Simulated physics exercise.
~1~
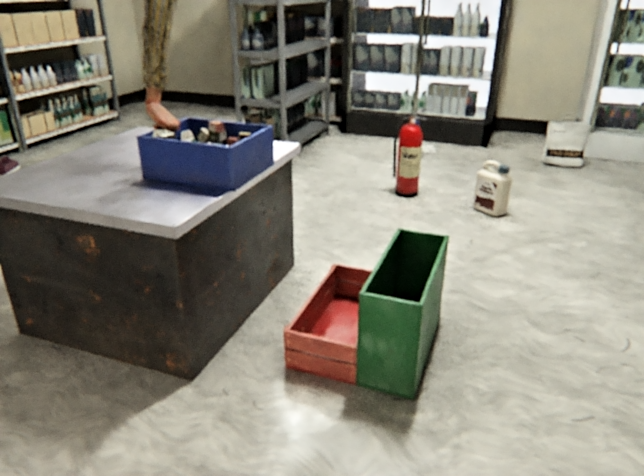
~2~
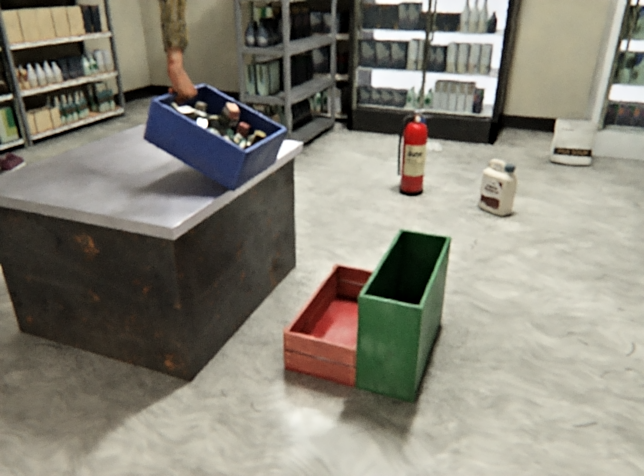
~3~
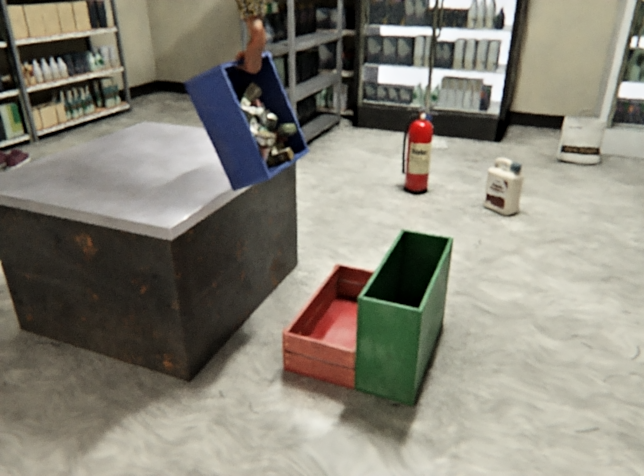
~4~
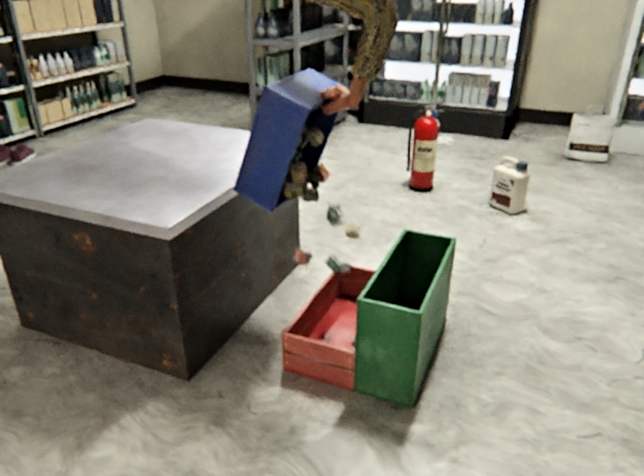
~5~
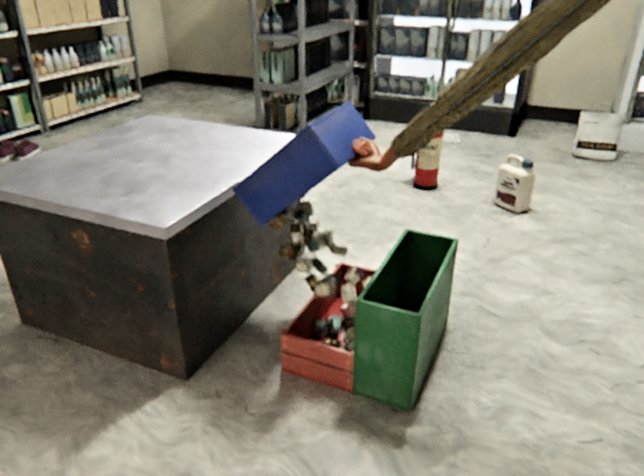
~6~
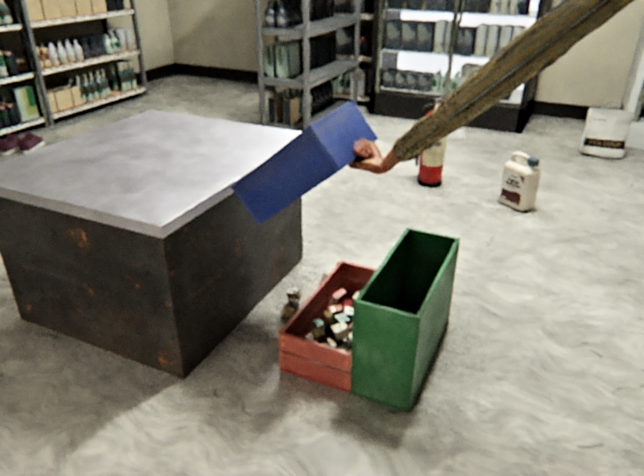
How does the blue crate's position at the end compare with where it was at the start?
At the start the blue crate sits upright on the bench top near its right side. By the end it is farther right and slightly lower in view, held tipped over at the bench's edge.
